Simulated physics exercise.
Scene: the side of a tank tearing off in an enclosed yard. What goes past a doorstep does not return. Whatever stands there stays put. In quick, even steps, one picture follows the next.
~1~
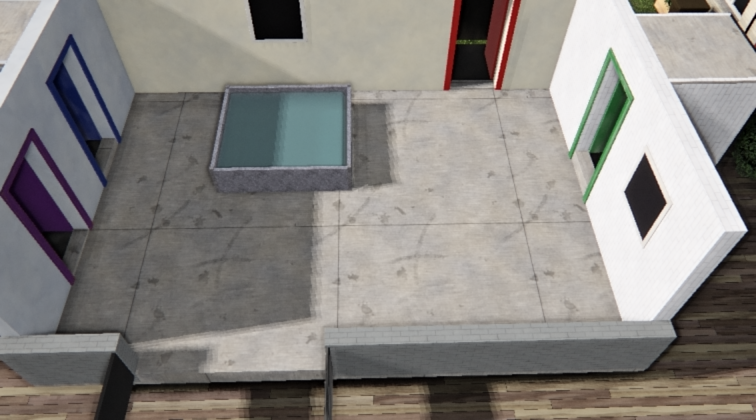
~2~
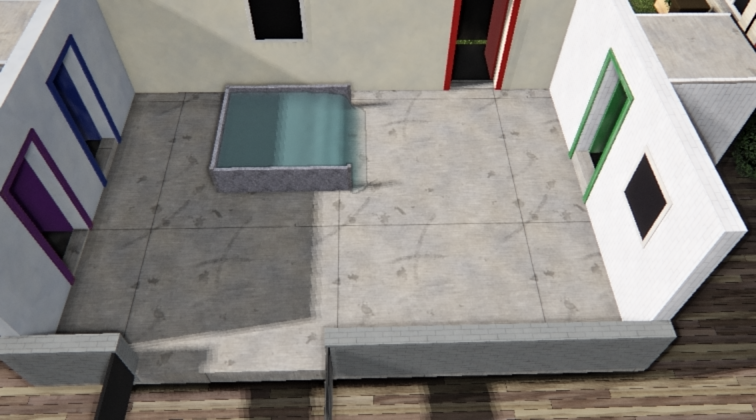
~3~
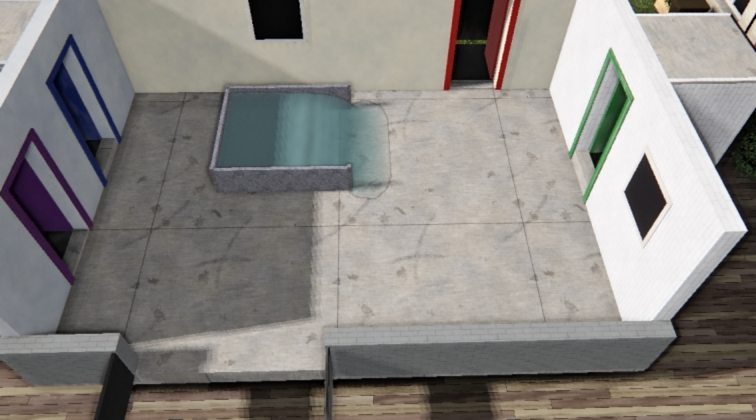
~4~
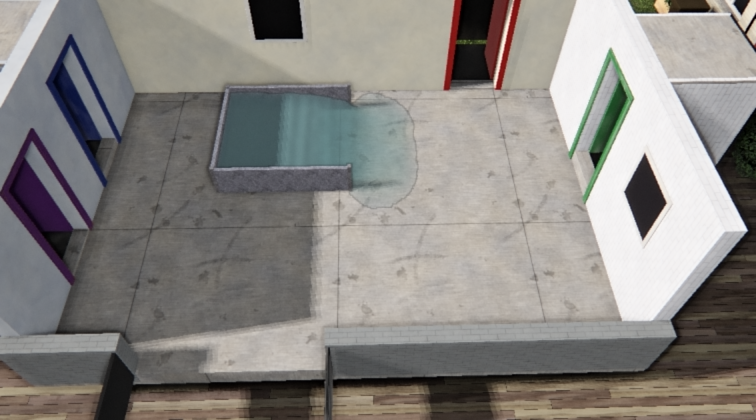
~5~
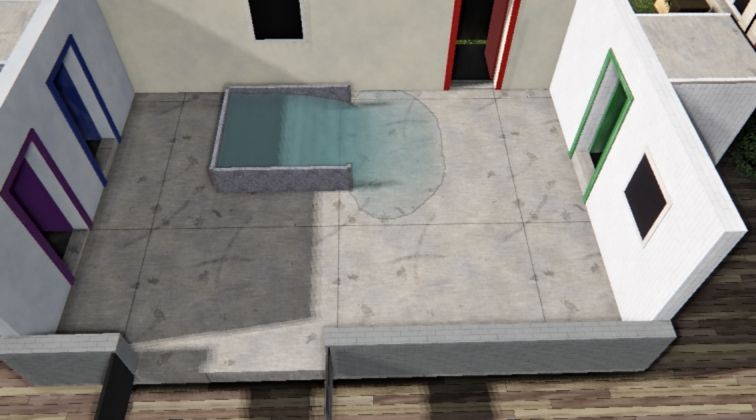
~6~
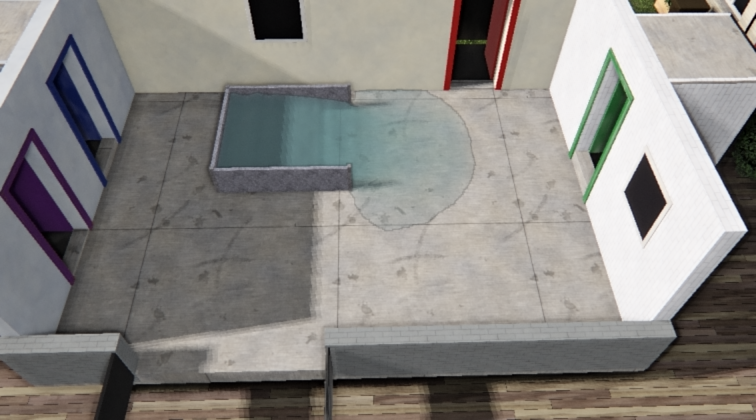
Water sits still in a low stone-walled tank in an enclosed yard with purple, blue, red and green doorframes. The tank's right side gives way and water pours out onto the concrete, then spreads rightward in a widening, rounded sheet, reaching below the red door.
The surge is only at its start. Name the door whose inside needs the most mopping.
Red.
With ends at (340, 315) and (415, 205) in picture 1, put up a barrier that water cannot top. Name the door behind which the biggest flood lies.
The red door.
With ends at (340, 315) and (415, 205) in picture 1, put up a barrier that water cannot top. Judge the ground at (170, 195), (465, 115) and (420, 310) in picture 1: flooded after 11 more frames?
Untouched, submerged, untouched.
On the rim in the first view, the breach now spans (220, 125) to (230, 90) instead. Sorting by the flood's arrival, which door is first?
The blue one, I think.
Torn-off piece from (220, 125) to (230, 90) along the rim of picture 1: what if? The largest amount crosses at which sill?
My pick is the one in blue.
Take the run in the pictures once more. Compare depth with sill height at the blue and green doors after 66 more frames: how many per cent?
Depth ratios, approx.: 0 and 30 percent.
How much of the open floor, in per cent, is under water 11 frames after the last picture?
Close to 35 in a hundred, I think.
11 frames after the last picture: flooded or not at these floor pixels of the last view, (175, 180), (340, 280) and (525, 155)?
Taking them in turn: Not wetted, not wetted, drenched.
A moment on, water covers 30 % of the floor; red door wet at the sill, nothing in, blue door not reached, purple door not reached, green door wet at the sill, nothing in.
Next, water covers 35 % of the floor; red door a trickle in, blue door not reached, purple door not reached, green door wet at the sill, nothing in.
Then, water covers 40 % of the floor; red door some in, blue door not reached, purple door not reached, green door wet at the sill, nothing in.
Later, water covers 55 % of the floor; red door some in, blue door not reached, purple door not reached, green door wet at the sill, nothing in.
In the end, water covers 85 % of the floor; red door a lot in, blue door not reached, purple door a trickle in, green door wet at the sill, nothing in; the red door has let in the most.
